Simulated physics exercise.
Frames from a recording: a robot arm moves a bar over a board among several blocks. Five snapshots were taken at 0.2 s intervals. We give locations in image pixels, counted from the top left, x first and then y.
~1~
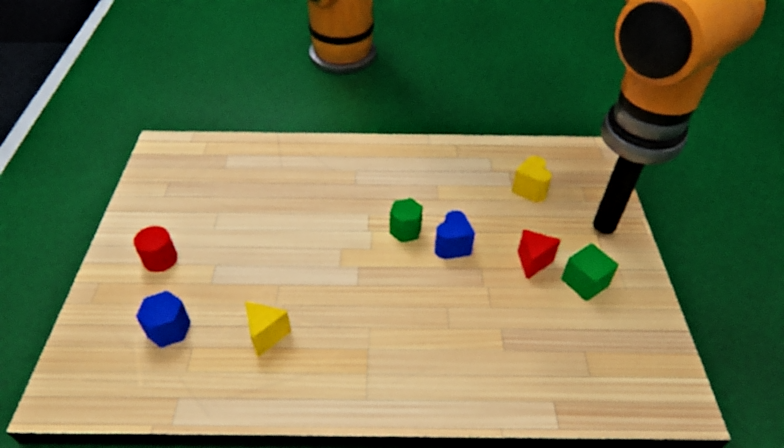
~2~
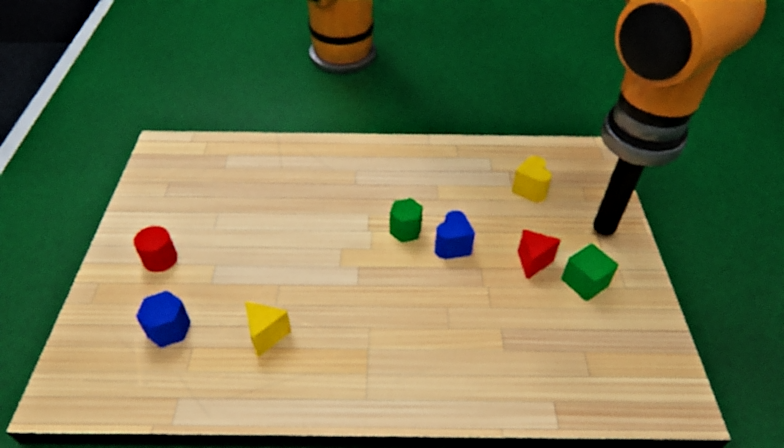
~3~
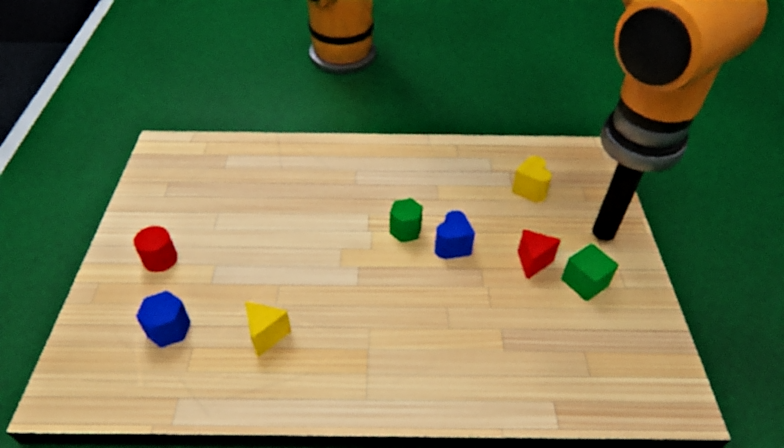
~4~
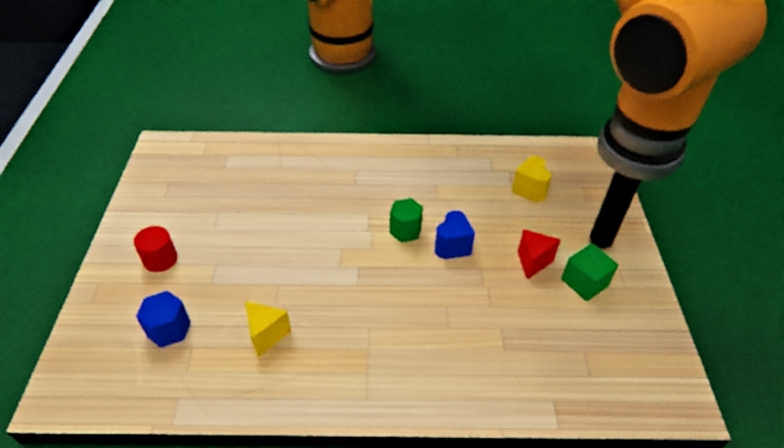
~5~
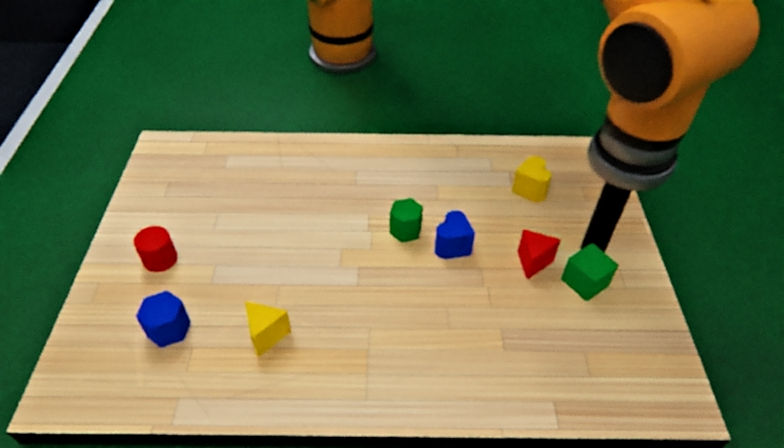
On a wooden board over green, a robot arm holding a black bar edges slightly toward a green block, the blocks staying still.
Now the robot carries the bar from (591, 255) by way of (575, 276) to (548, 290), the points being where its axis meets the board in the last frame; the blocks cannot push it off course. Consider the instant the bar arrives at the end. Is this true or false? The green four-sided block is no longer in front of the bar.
This is true.
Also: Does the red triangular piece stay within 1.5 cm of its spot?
Short answer: Yes.
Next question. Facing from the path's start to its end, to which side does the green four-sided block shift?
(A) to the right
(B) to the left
B
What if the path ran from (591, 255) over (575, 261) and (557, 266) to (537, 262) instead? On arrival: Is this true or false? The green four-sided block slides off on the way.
That claim is true.
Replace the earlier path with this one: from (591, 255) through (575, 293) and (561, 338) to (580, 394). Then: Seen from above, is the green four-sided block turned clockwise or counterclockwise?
From the top, the block rotates counterclockwise.
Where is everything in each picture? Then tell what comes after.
Tip of the bar at (604, 226), middles of tops, red triangular piece at (539, 242), green four-sided block at (594, 261), in the first picture.
Bar at (604, 227), nothing pushed, in the second picture.
Bar at (604, 232), nothing pushed, in the third picture.
Bar at (601, 240), nothing pushed, in the fourth picture.
Bar at (593, 249), red triangular piece at (539, 242), green four-sided block at (594, 261), in the fifth picture.
What follows on the original path. Halfway along, bar at (576, 271); green four-sided block at (591, 282), turned 40° anticlockwise.
At the end, bar at (550, 284); red triangular piece unmoved; green four-sided block at (588, 289), turned 70° anticlockwise.
